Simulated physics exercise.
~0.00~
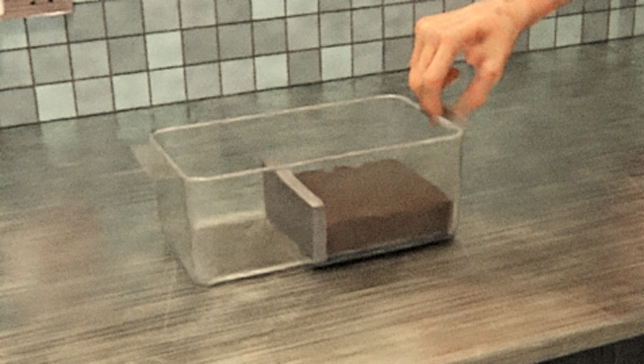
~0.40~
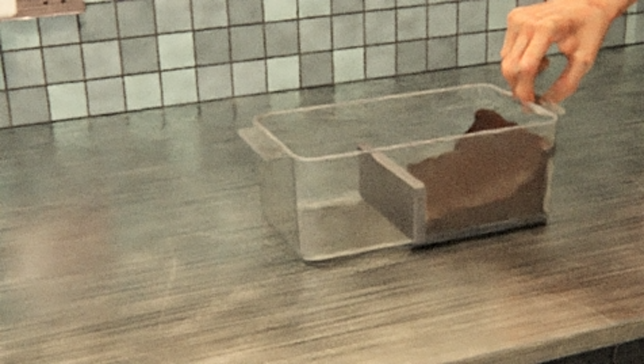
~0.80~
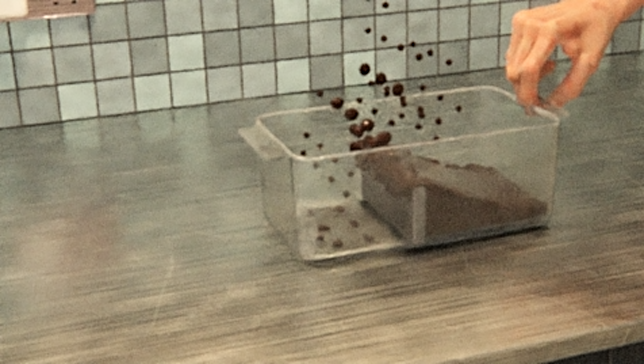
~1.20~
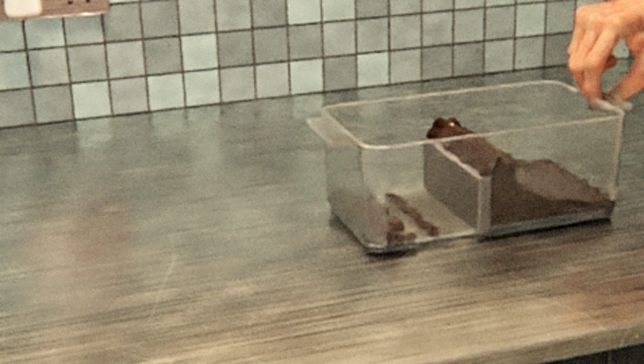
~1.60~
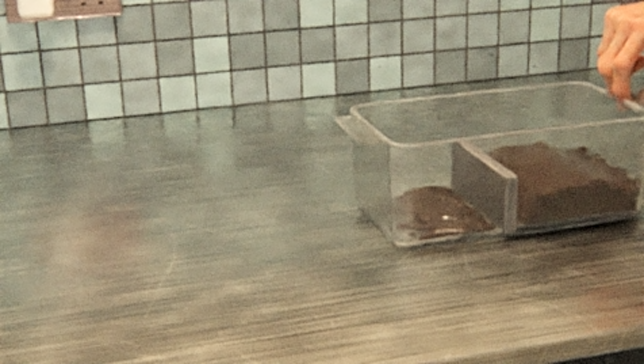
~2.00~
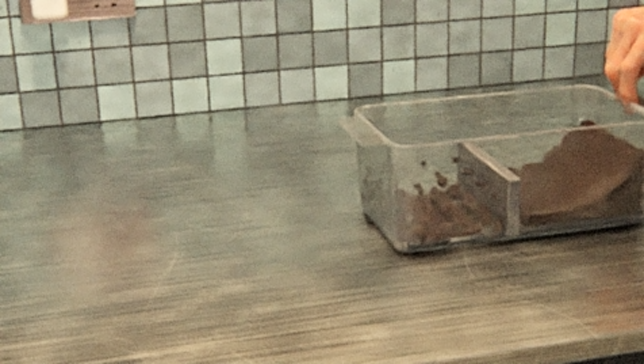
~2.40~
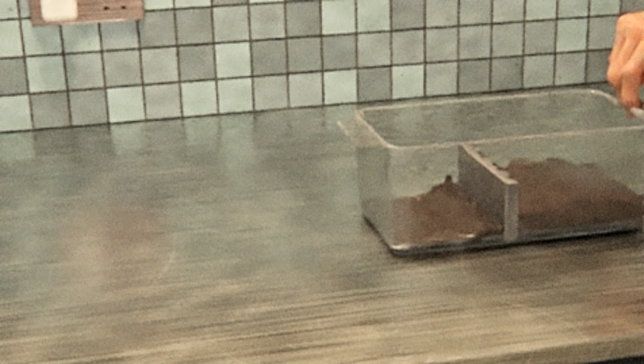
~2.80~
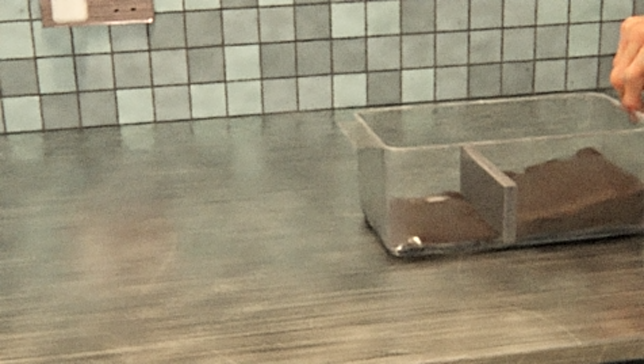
Dark coffee sloshes over a clear tub's divider as a hand slides it right.
